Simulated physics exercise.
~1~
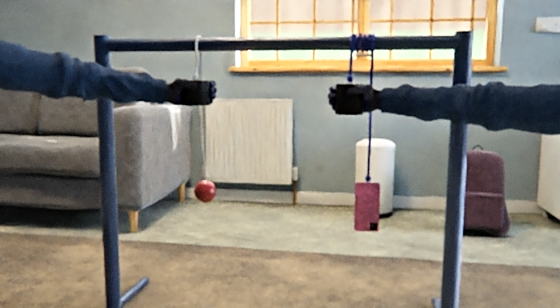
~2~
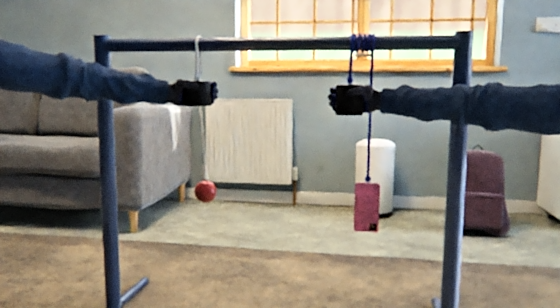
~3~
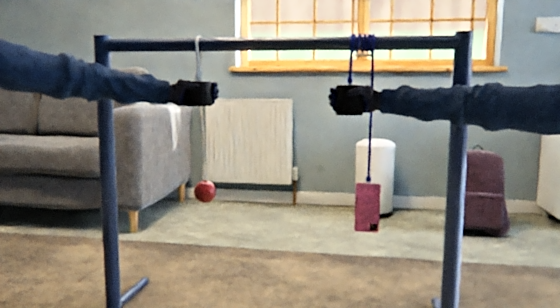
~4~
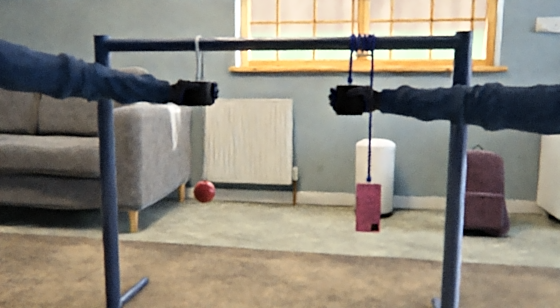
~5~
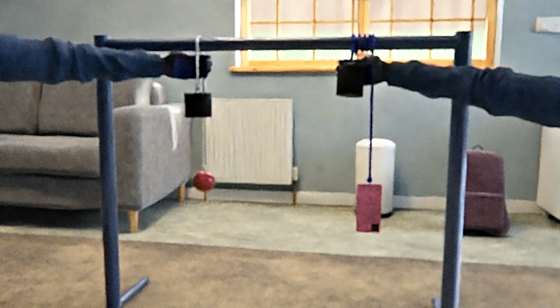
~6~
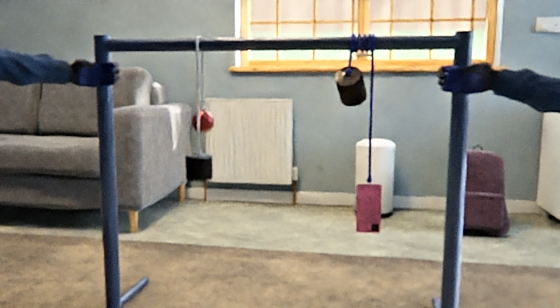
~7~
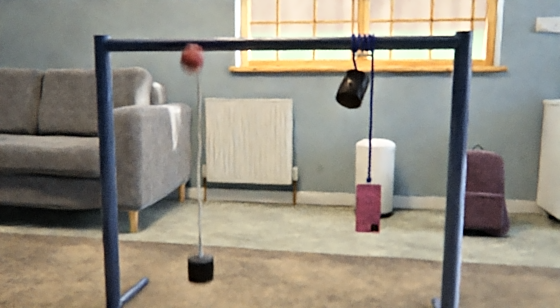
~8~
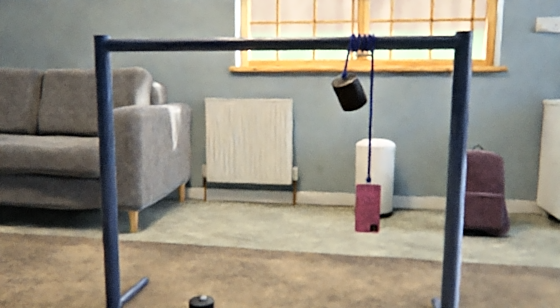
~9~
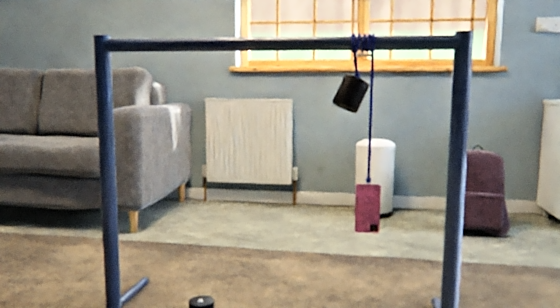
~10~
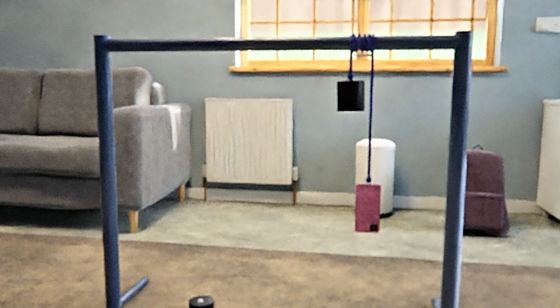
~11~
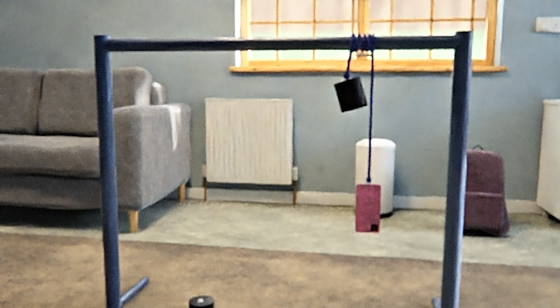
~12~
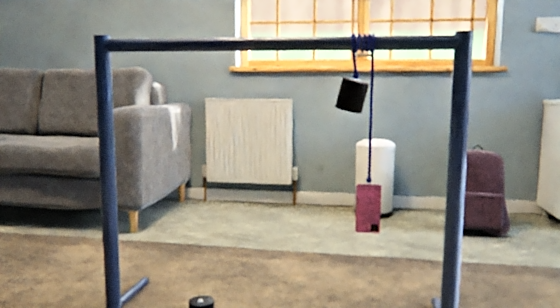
Two hands releasing dark cylinders on cords over a rail, the left one dropping to the floor, the right one staying hanging.
